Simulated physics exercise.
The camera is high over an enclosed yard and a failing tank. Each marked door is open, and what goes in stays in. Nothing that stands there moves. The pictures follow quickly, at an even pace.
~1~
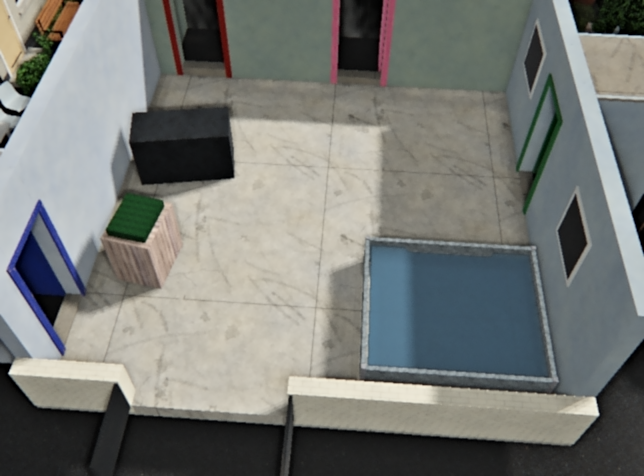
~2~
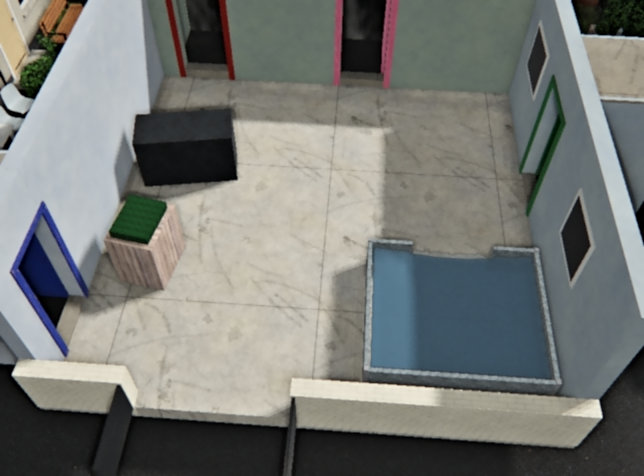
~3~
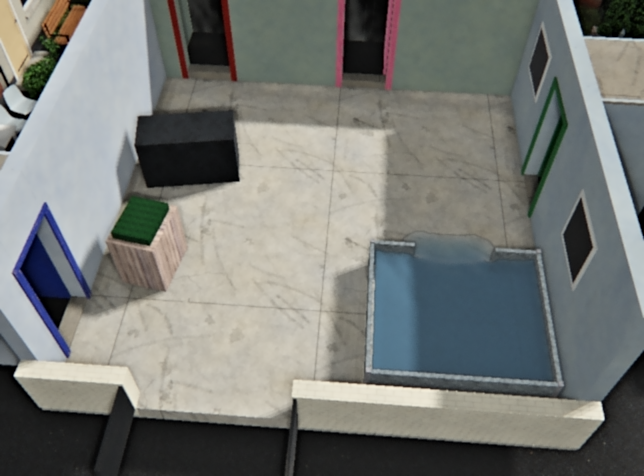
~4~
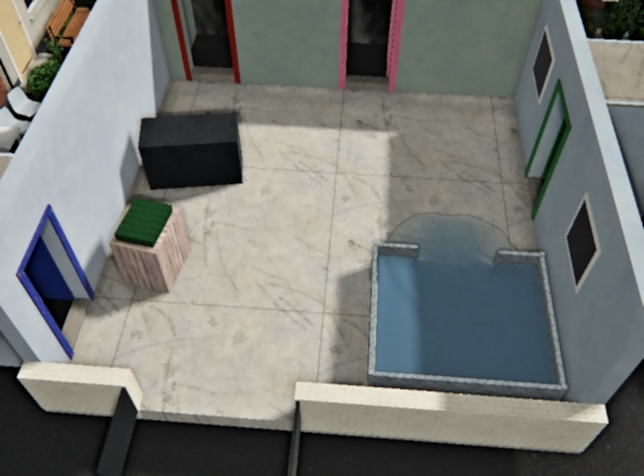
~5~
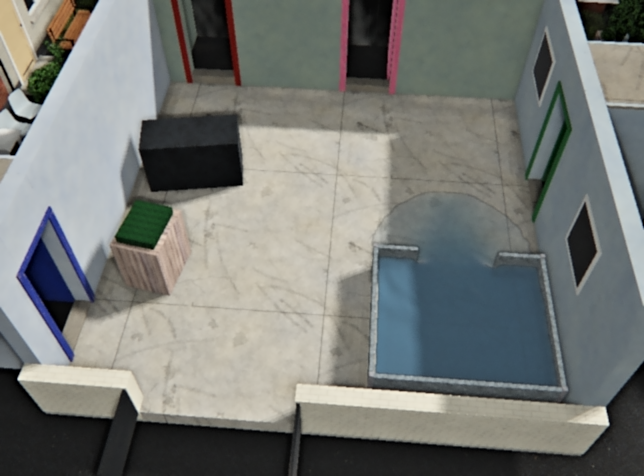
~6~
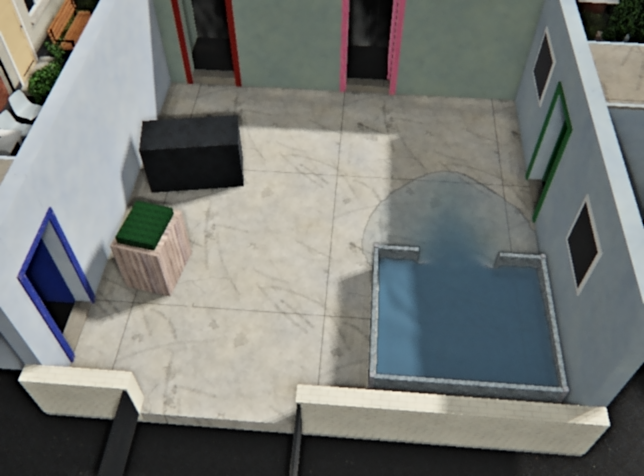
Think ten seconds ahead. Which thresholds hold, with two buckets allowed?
One by one: The blue door admits no more than that; the green door lets in a lot; the pink door admits no more than that; the red door admits no more than that.
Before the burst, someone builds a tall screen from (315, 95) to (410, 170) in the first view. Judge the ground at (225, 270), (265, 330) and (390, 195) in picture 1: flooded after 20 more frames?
In that order: No water, no water, under water.
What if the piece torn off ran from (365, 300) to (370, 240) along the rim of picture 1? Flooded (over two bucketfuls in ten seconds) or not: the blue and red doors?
One by one: The blue door is over; the red door keeps below it.
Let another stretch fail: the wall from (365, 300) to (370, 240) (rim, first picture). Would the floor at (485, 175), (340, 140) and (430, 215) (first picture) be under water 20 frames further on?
In that order: Not flooded, not flooded, free of water.
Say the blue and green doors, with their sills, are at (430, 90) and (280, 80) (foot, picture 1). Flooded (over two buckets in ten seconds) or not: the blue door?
One by one: The blue door is over.
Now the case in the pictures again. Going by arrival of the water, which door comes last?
The one in blue.
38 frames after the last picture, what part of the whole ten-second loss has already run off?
Close to 65 %.
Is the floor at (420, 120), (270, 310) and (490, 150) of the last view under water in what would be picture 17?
One after the other: Covered, clear, awash.
A moment on, water covers 25 % of the floor; the blue door not reached, the green door wet at the sill, nothing in, the pink door not reached, the red door not reached.
Next, water covers 35 % of the floor; the blue door not reached, the green door under two buckets in, the pink door wet at the sill, nothing in, the red door not reached.
Then, water covers 45 % of the floor; the blue door not reached, the green door over two buckets in, the pink door wet at the sill, nothing in, the red door wet at the sill, nothing in.
Later, water covers 55 % of the floor; the blue door not reached, the green door over two buckets in, the pink door wet at the sill, nothing in, the red door wet at the sill, nothing in.
In the end, water covers 80 % of the floor; the blue door wet at the sill, nothing in, the green door far over two buckets in, the pink door wet at the sill, nothing in, the red door wet at the sill, nothing in.
